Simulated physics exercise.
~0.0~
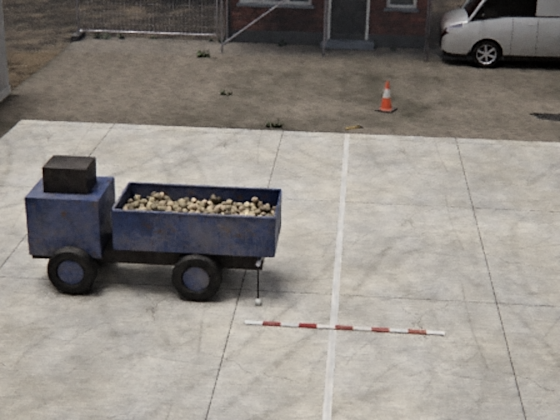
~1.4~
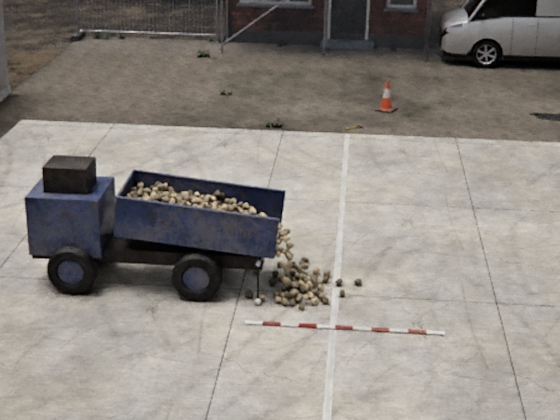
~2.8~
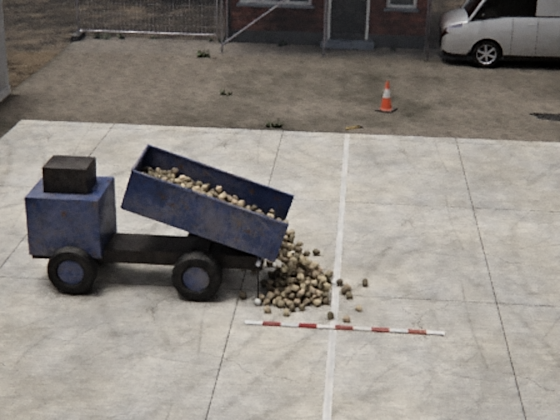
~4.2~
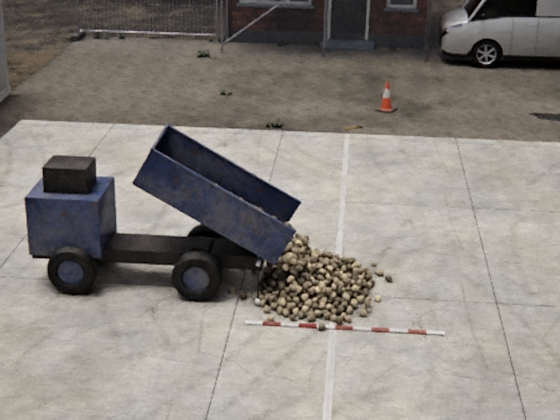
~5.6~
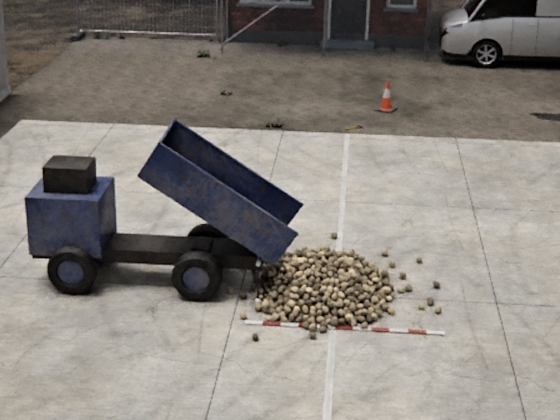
The video shows a blue tipper truck loaded with round stones on pale paving, its body tilting steadily until the stones spill from the rear, forming a heap that spreads rightward across a painted line and onto a red and white rod, leaving the raised body empty.
